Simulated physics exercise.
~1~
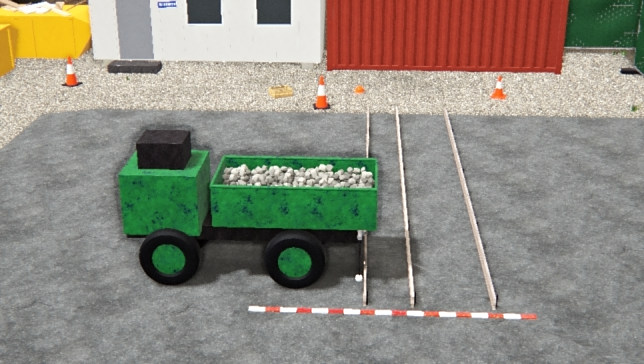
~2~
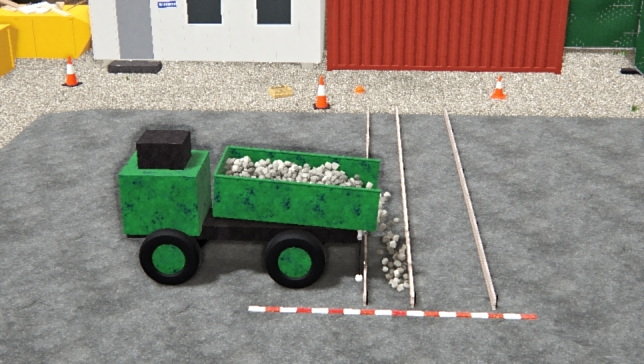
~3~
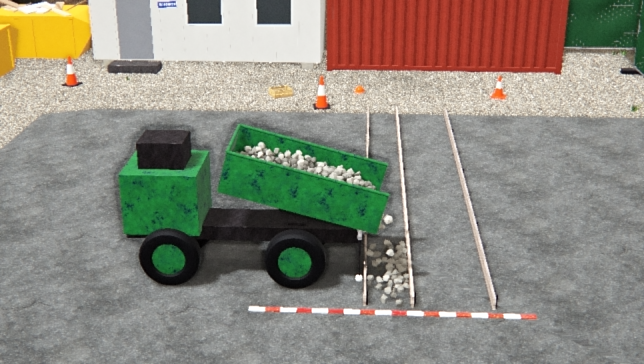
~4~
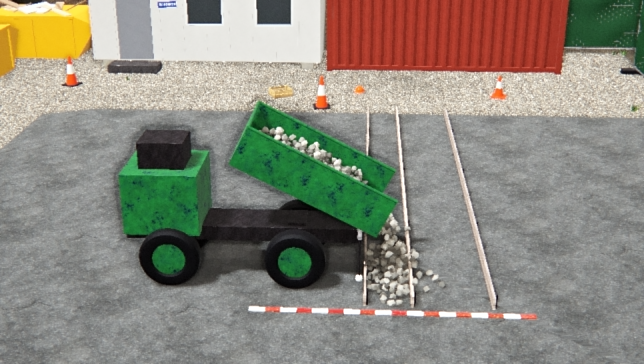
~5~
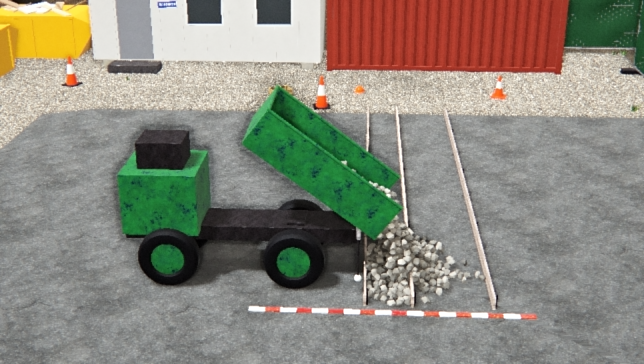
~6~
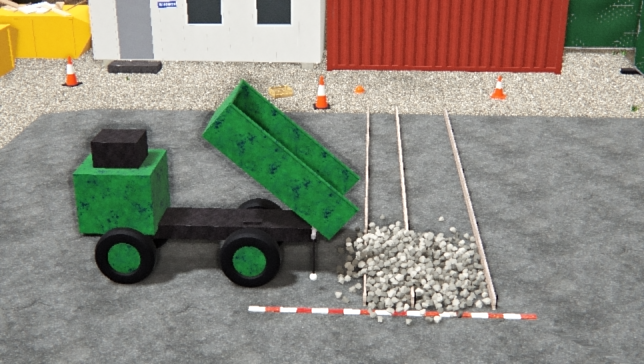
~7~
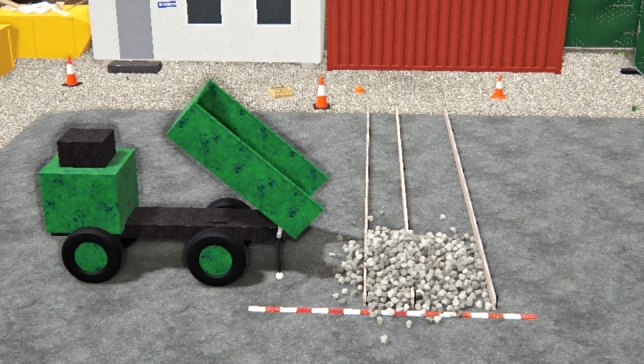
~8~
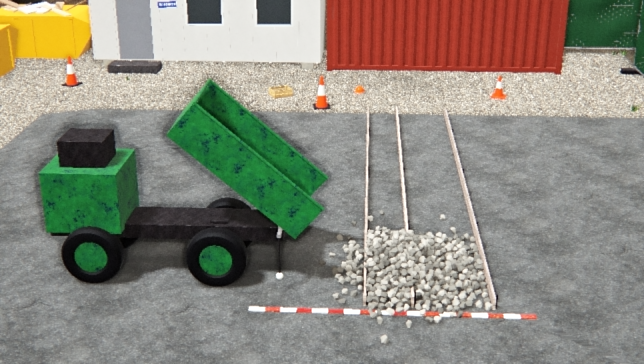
A green tipper truck raises its open body, spilling pale stones from the right end onto grey ground marked by planks, then pulls away to the left, leaving the emptied body tilted and the stones heaped across both bays, with a few scattered around them.
